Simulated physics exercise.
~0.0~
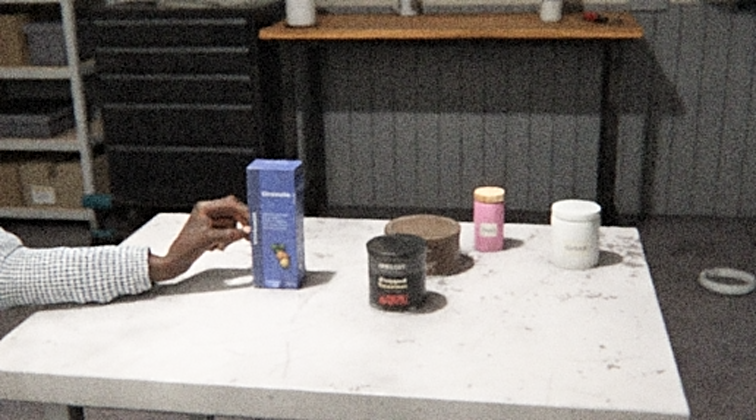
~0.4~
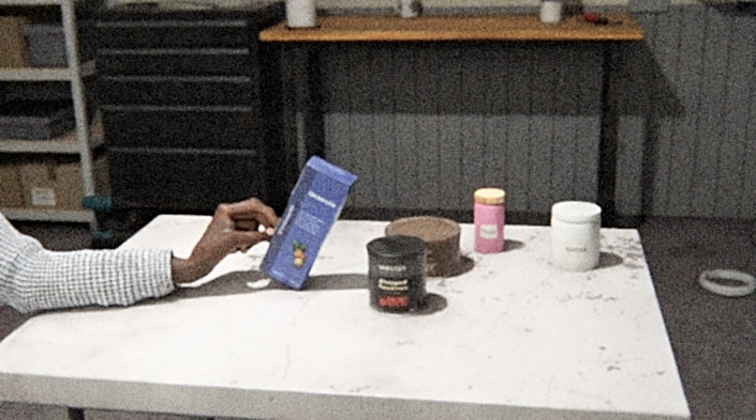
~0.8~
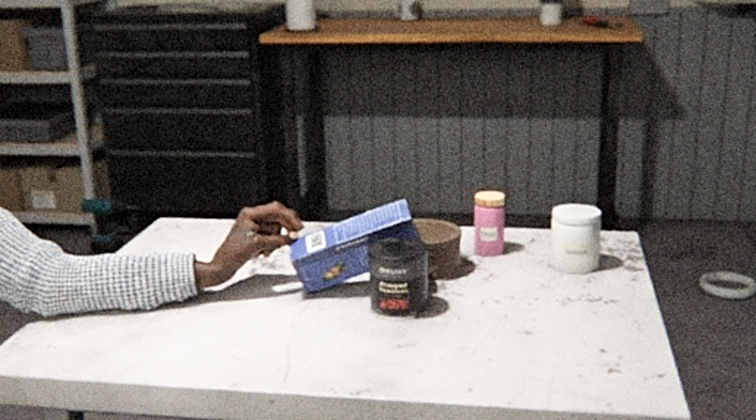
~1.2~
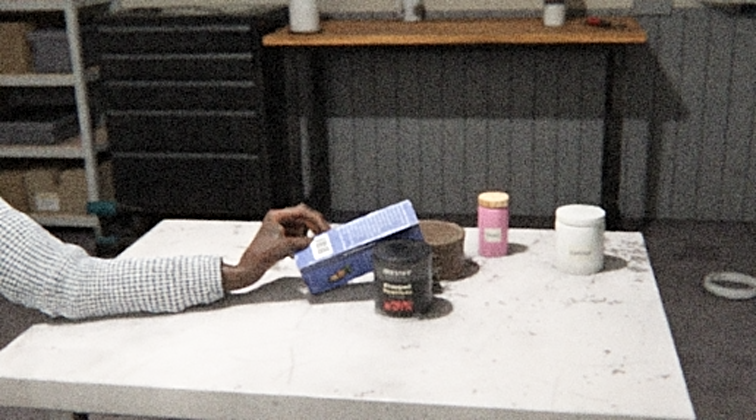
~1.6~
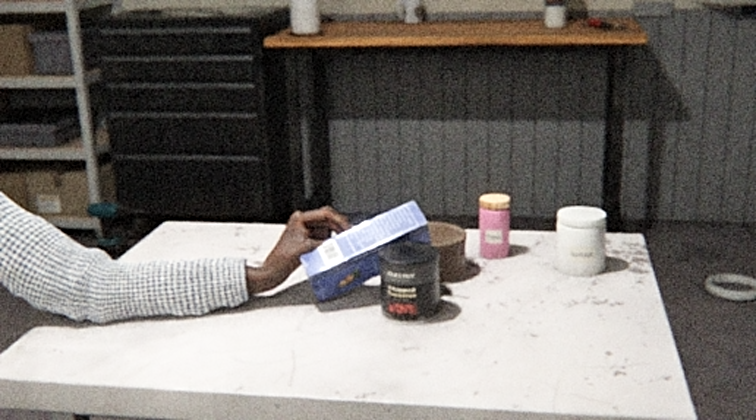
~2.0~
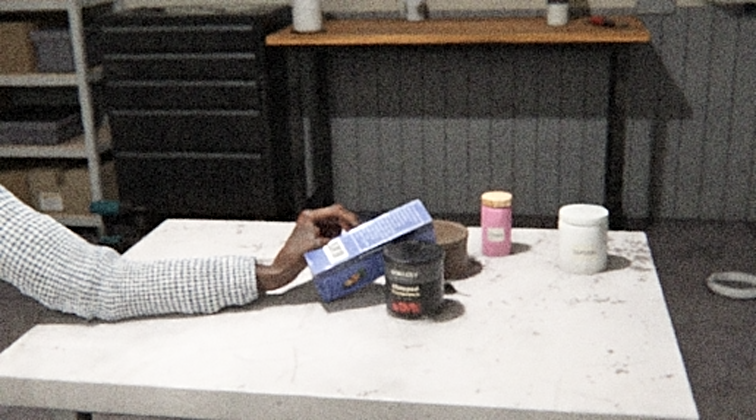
A pale, scuffed table stands in a workshop-like room, seen from the front and slightly above, with dark drawers, shelving and a wooden bench behind. A tall blue carton stands at left, a black tin near the middle with a round brown tub behind it, and a pink shaker and a white jar to the right. A hand reaches in from the left and pushes the carton, which leans to the right, then tips over against the black tin. The hand presses on, nudging the carton and tin slightly rightward. The carton ends toppled, slanting beside the upright tin, while the other things stay standing.
